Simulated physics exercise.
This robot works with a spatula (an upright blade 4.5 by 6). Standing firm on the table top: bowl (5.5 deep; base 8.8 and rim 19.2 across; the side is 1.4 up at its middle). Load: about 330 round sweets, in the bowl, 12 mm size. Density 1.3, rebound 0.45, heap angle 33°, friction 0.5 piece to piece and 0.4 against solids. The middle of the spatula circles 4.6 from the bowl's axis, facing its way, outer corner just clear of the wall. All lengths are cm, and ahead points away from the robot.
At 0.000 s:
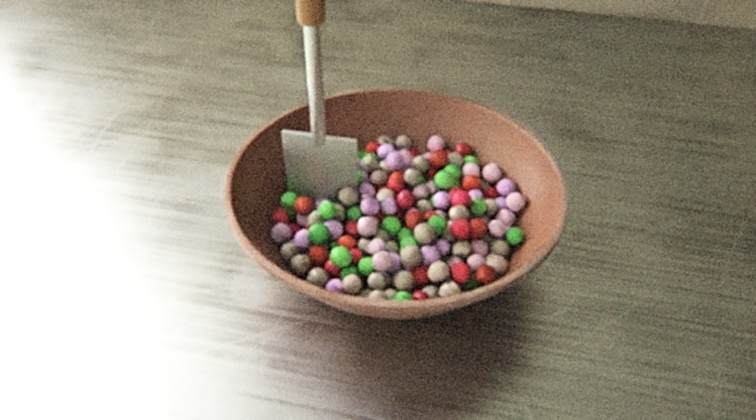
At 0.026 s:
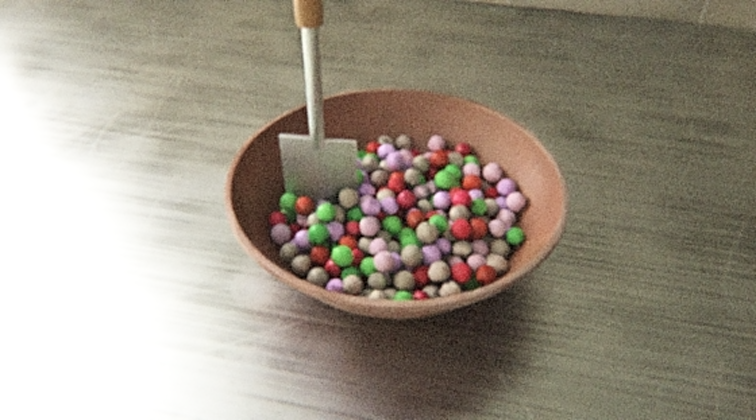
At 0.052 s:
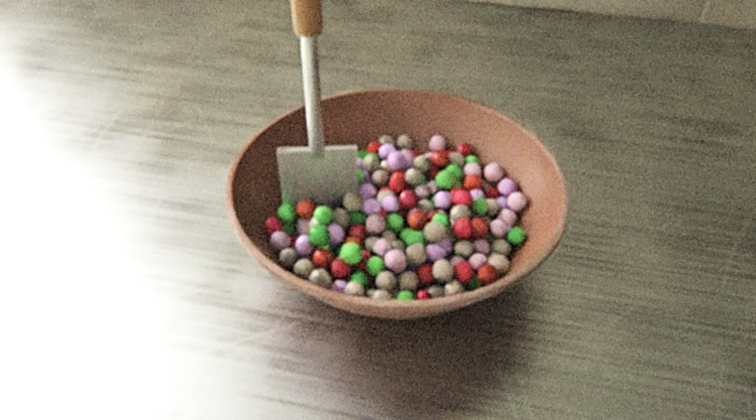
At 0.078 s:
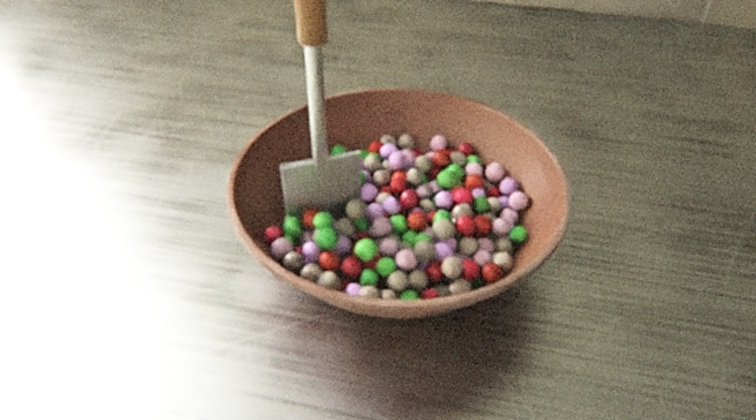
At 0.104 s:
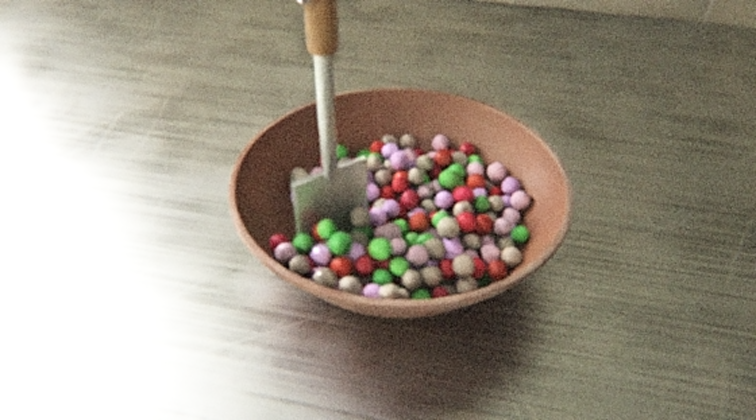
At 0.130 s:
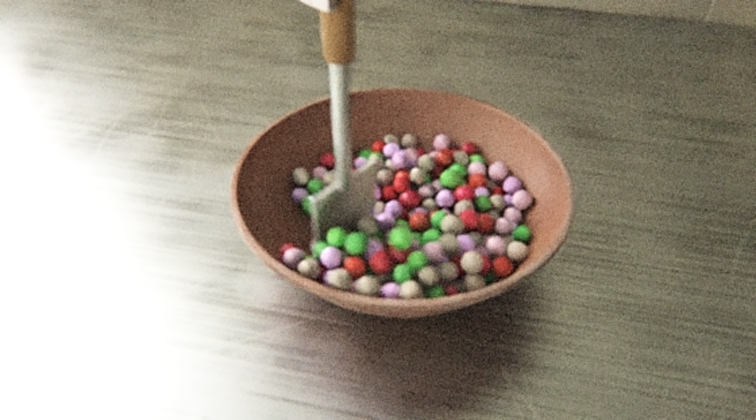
The clip opens on a reddish-brown bowl of small round sweets in green, red, lilac, pink and grey, with a spatula upright at its left side. The spatula barely moves at first, then sweeps toward the viewer and slightly right, turning its blade edge-on and pushing nearby sweets along.
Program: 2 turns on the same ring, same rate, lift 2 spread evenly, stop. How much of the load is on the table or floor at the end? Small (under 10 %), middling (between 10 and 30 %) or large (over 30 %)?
Share on the table or floor: Middling (between 10 and 30 %).
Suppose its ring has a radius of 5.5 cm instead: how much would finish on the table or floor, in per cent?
In that case some 10 per cent.
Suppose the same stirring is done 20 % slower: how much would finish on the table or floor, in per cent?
It would be near 10 per cent.
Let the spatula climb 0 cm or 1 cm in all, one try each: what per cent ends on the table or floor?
Some 30 and 25 per cent.
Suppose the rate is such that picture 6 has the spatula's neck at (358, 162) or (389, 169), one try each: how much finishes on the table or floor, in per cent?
Some 25 and 40 per cent.
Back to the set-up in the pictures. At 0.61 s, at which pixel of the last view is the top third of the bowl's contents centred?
Around (320, 154).
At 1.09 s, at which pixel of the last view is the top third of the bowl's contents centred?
Near (455, 191).
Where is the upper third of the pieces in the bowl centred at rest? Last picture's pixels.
At about (403, 219).
After 0.61 s, 319° round, highest piece 8 above the table; 288 in the bowl, 35 on the table or floor, 3 in flight or on the tool.
After 1.09 s, 219° round, highest piece 7 above the table; 271 in the bowl, 54 on the table or floor, 1 in flight or on the tool.
After 1.53 s, 0° round, highest piece 5 above the table; 268 in the bowl, 58 on the table or floor.
After 2.23 s, 0° round, highest piece 5 above the table; 268 in the bowl, 58 on the table or floor.
At rest, 268 in the bowl, 58 on the table or floor. That is 18 % on the table or floor.
